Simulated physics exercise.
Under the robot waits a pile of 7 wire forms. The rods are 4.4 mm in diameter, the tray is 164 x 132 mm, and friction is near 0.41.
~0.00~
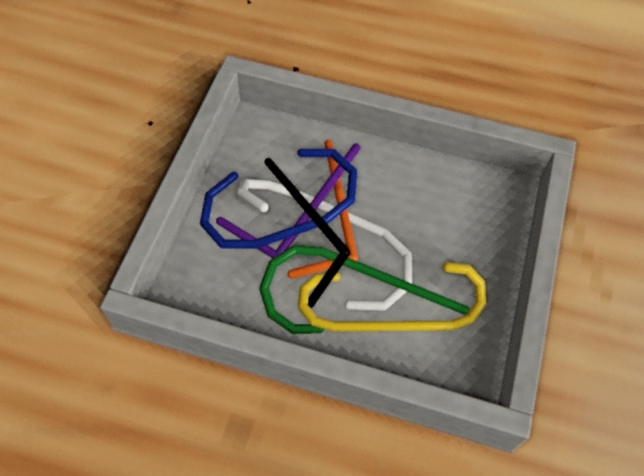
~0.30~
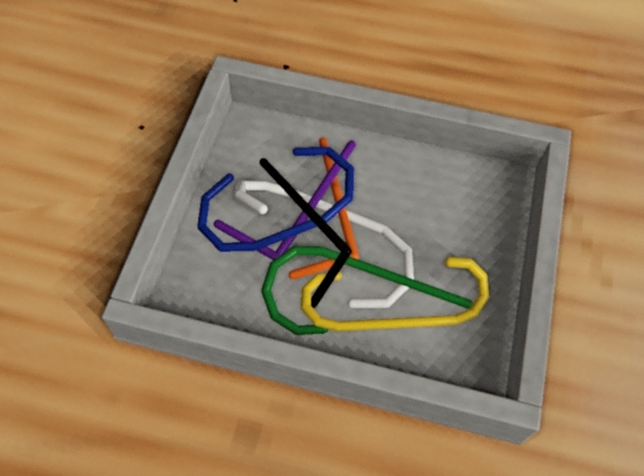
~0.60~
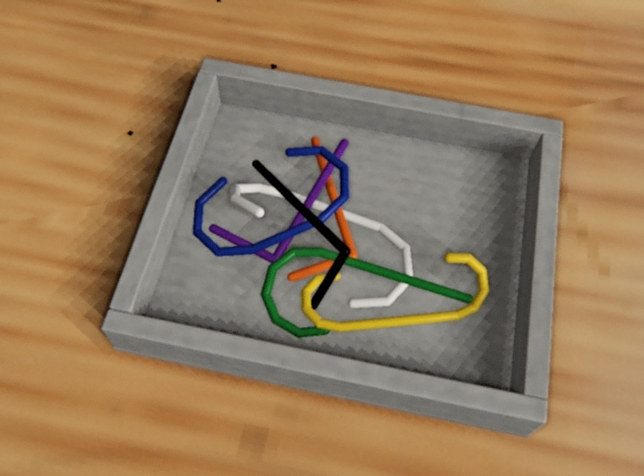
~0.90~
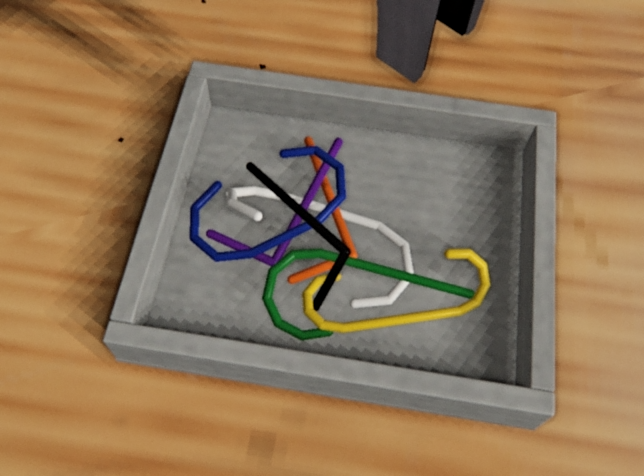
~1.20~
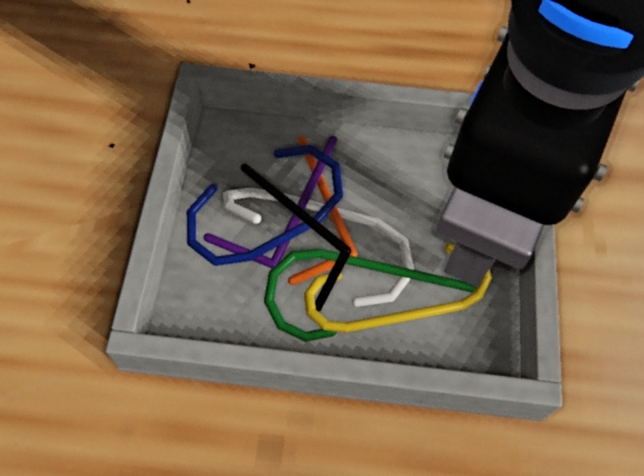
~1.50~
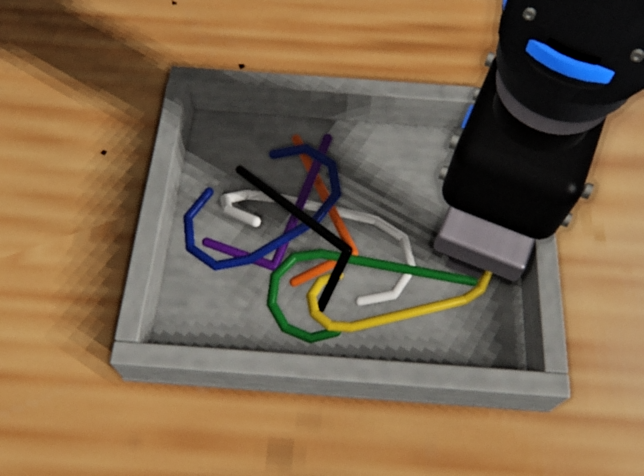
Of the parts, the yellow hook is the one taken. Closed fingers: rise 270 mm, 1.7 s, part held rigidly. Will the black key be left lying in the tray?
Yes, it is left in the tray.
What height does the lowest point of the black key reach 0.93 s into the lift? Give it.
I'd say close to 0 mm.
After 2.01 s, lowest point more than 20 mm over the tray floor, yellow hook 58 mm.
After 2.43 s, lowest point more than 20 mm over the tray floor, yellow hook 158 mm.
After 3.20 s, lowest point more than 20 mm over the tray floor, yellow hook 272 mm.
At rest, hanging yellow hook 272 mm; the other 6 are down.
